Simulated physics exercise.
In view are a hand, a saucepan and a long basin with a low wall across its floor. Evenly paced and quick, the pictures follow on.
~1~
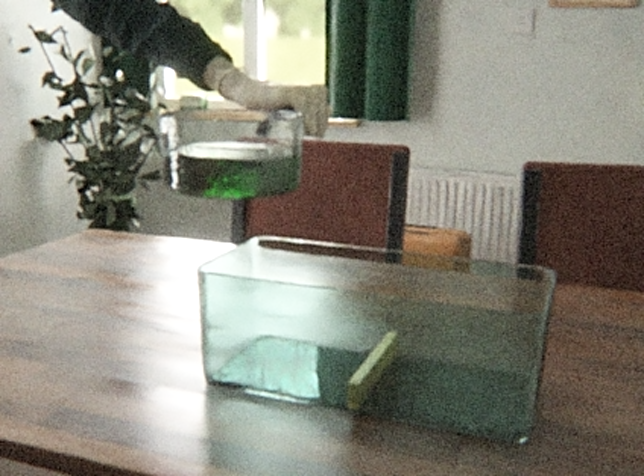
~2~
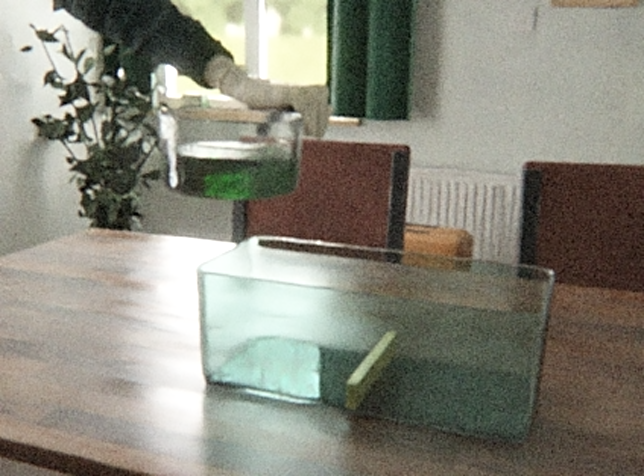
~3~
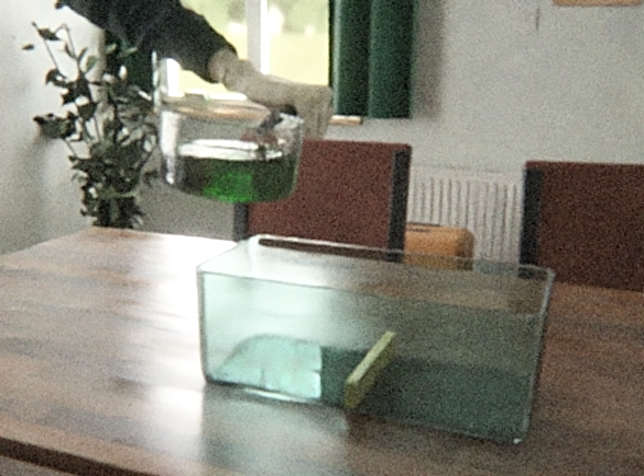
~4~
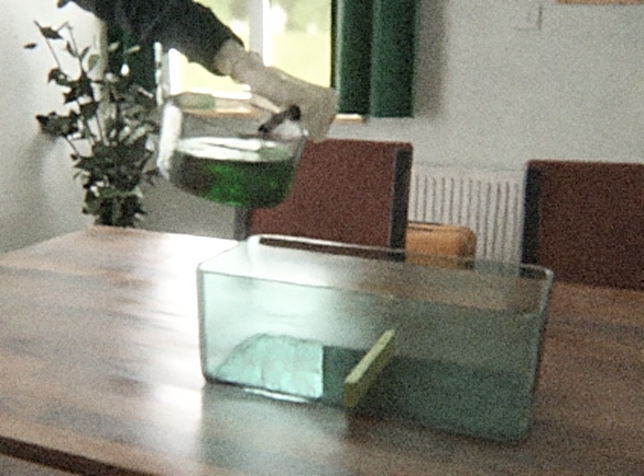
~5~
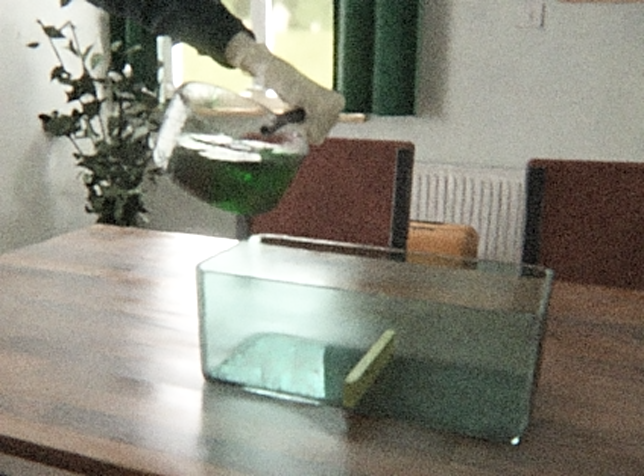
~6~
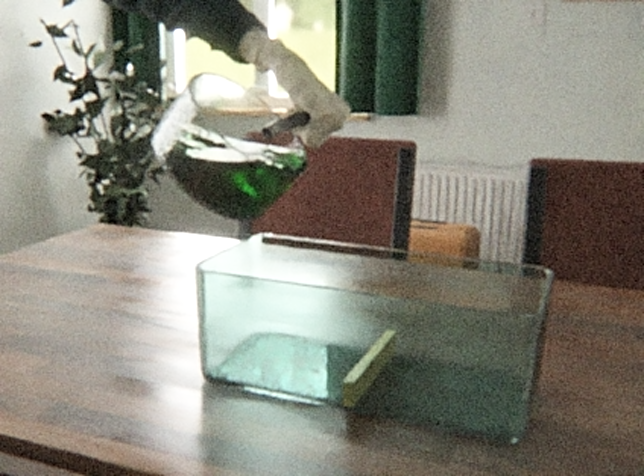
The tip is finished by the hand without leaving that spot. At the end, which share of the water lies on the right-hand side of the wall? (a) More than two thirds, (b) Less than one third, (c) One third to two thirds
Answer: B.
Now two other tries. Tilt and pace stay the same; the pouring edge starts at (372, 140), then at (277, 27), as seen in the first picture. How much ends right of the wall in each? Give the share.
The first start yields 70 per cent, the second 20 per cent.
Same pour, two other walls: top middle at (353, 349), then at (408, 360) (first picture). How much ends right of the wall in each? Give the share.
Well, it's close to 15 per cent for the first one, then 20 per cent for the other.
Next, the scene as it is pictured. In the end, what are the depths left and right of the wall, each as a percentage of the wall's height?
On the left 70 %, on the right 20 %.
A moment on, the saucepan is tipped on its side and 30 per cent is still to pour, 40 is left of the wall and 0 right of it.
Next, the saucepan is tipped right over and 10 per cent is still to pour, 72 is left of the wall and 8 right of it.
Then the saucepan is tipped right over and 1 per cent is still to pour, 79 is left of the wall and 15 right of it.
Later the saucepan is tipped right over and 0 per cent is still to pour, 80 is left of the wall and 18 right of it.
In the end 80 per cent lies left of the wall, 18 right of it and 2 outside.
